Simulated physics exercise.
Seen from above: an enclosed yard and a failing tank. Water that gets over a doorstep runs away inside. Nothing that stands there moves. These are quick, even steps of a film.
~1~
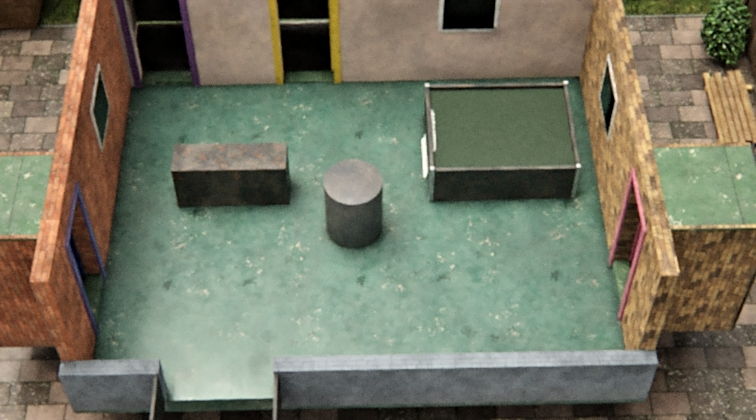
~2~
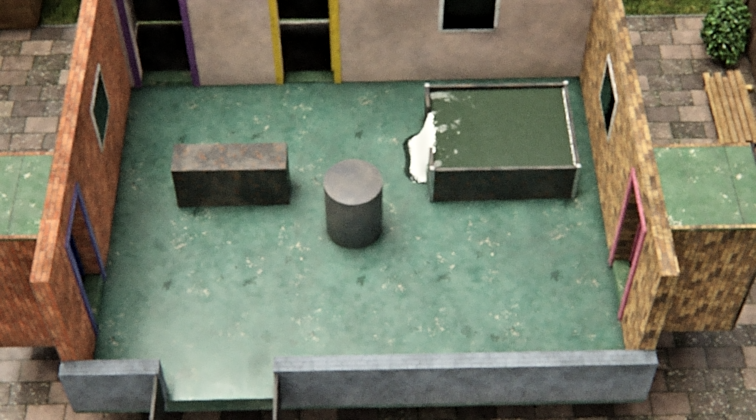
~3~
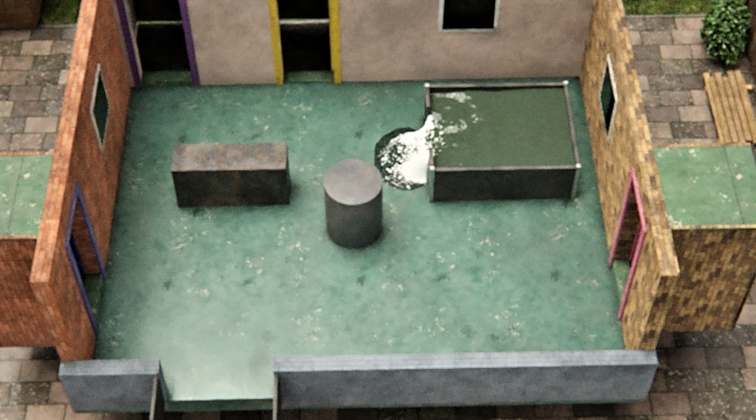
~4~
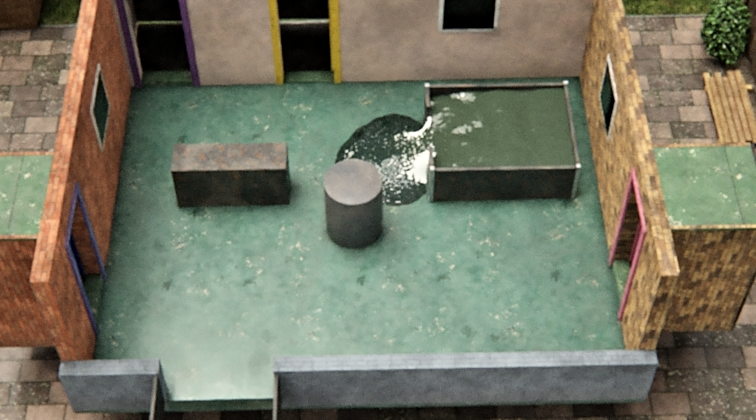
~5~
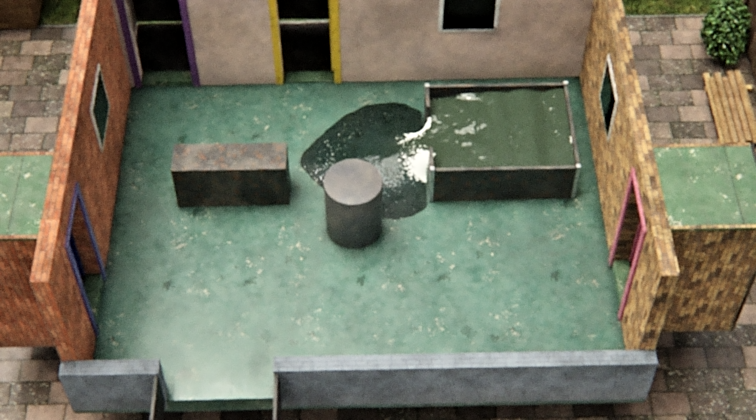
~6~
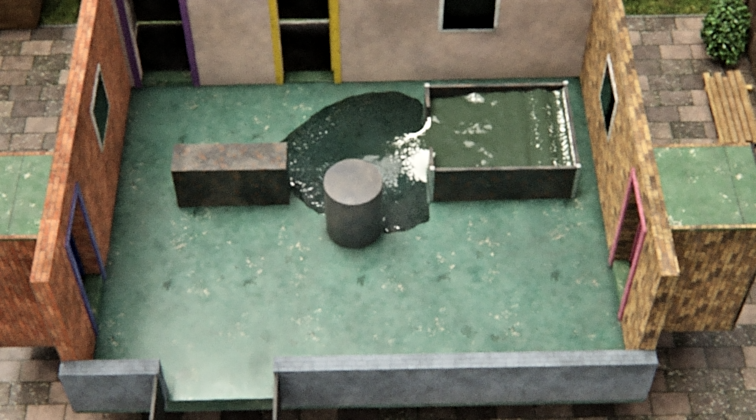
The footage shows a walled yard from above, where water pours from the left side of a rectangular tank and spreads leftward across the green floor, passing around a grey cylinder and reaching the end of a dark rectangular block.
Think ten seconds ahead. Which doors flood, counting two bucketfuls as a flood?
One by one: The blue door holds within the limit; the yellow door floods; the purple door floods; the pink door holds within the limit.
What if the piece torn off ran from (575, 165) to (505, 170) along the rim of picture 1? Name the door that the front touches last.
Last comes the yellow-painted one.
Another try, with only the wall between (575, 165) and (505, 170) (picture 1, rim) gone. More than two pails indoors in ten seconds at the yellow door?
My reading: Yellow door lets less in.
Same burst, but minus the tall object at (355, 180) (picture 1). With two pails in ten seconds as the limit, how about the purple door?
My reading: Purple door is over.
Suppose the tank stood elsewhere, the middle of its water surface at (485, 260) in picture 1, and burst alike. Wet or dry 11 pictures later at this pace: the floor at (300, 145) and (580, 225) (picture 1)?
As listed: Clear, no water.
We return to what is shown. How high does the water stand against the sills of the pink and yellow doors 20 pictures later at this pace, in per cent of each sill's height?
Roughly 0 per cent, then 190 per cent.
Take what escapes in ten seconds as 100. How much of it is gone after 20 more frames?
I make it 15 per cent.
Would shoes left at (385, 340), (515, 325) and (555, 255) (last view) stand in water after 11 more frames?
As listed: Free of water, not flooded, no water.
A moment on, water covers 25 % of the floor; the blue door not reached, the yellow door wet at the sill, nothing in, the purple door not reached, the pink door not reached.
Next, water covers 45 % of the floor; the blue door not reached, the yellow door over two buckets in, the purple door wet at the sill, nothing in, the pink door not reached.
Then, water covers 55 % of the floor; the blue door wet at the sill, nothing in, the yellow door over two buckets in, the purple door over two buckets in, the pink door not reached.
Later, water covers 55 % of the floor; the blue door wet at the sill, nothing in, the yellow door over two buckets in, the purple door far over two buckets in, the pink door not reached.
In the end, water covers 70 % of the floor; the blue door wet at the sill, nothing in, the yellow door far over two buckets in, the purple door far over two buckets in, the pink door not reached.
